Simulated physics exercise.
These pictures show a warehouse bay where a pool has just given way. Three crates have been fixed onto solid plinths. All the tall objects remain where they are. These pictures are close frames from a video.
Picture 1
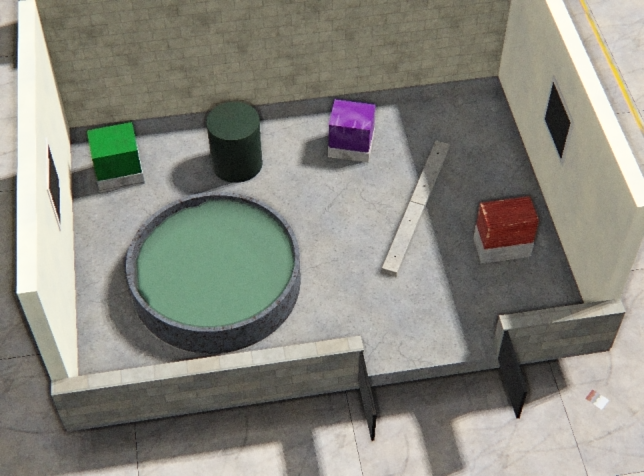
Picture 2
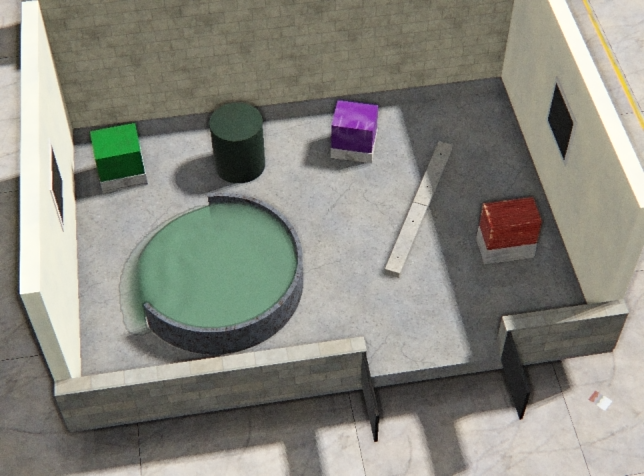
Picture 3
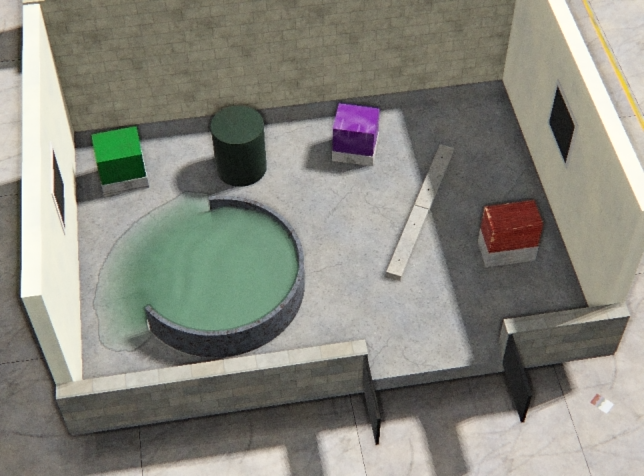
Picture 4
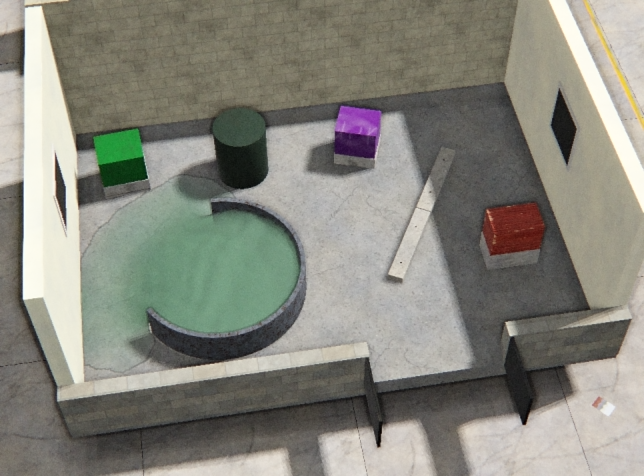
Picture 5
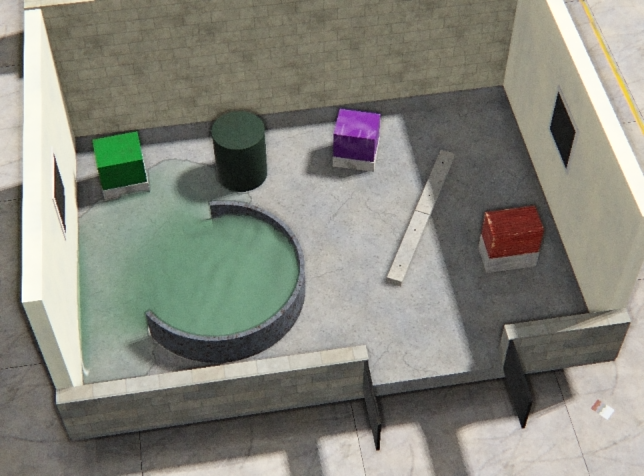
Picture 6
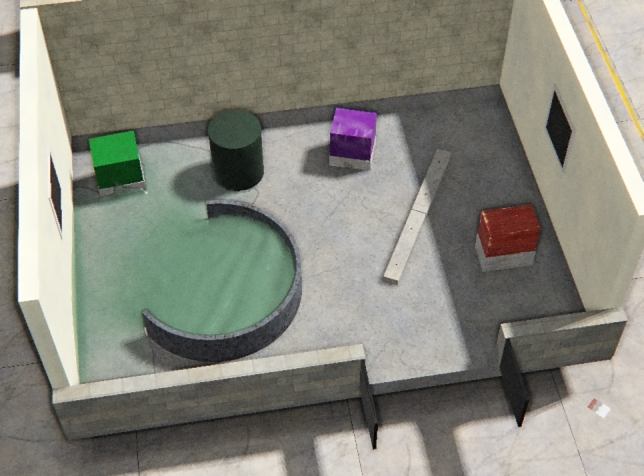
A round, dark-rimmed pool of green water stands at the left of a walled warehouse bay, seen from high above its open front. A green box and a dark green cylinder sit behind it, with a purple box, a pale plank and a red box to the right. The rim's left side opens and water spreads leftward and back across the floor, while the view shifts very slightly.
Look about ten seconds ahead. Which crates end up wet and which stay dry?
At the end, the green crate will be caught by the water. The red crate will be missed by the water. The purple crate will be missed by the water.
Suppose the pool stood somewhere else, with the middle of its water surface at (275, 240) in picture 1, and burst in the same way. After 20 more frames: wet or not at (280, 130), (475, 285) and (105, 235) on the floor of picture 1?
As listed: Covered, dry, under water.
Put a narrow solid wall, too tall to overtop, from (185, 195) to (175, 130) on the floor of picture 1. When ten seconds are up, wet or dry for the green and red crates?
Result - green: Flooded; red: Not flooded.
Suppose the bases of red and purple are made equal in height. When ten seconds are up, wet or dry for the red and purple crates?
Looks like the red comes through fine, and the purple comes through fine.
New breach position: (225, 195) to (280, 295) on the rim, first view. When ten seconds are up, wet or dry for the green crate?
The green crate is not overtopped.
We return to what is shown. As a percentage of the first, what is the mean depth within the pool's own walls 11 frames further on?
Roughly 36 percent.
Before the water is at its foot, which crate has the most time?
Note: The crate marked red.
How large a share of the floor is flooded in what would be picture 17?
Some 30 in a hundred.
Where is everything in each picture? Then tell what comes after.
In the first picture, the pool at (214, 261) is whole and still.
In the second picture, water pours out at (146, 253) and has run to a hidden place.
In the third picture, the front is at (115, 346), out from the gap at (148, 258).
In the fourth picture, water pours out at (150, 261) and has run to (88, 359).
In the fifth picture, water pours out at (149, 265) and has run to (84, 383).
In the sixth picture, water pours out at (145, 264) and has run to (165, 146).
A moment on, water covers 25 % of the floor; the green crate water round its plinth, the red crate not reached, the purple crate not reached.
Next, water covers 30 % of the floor; the green crate water round its plinth, the red crate not reached, the purple crate not reached.
Then, water covers 45 % of the floor; the green crate water round its plinth, the red crate not reached, the purple crate water round its plinth.
Later, water covers 85 % of the floor; the green crate water round its plinth, the red crate water round its plinth, the purple crate water round its plinth.
In the end, water covers 100 % of the floor; the green crate was topped, the red crate stayed above the water, the purple crate stayed above the water.
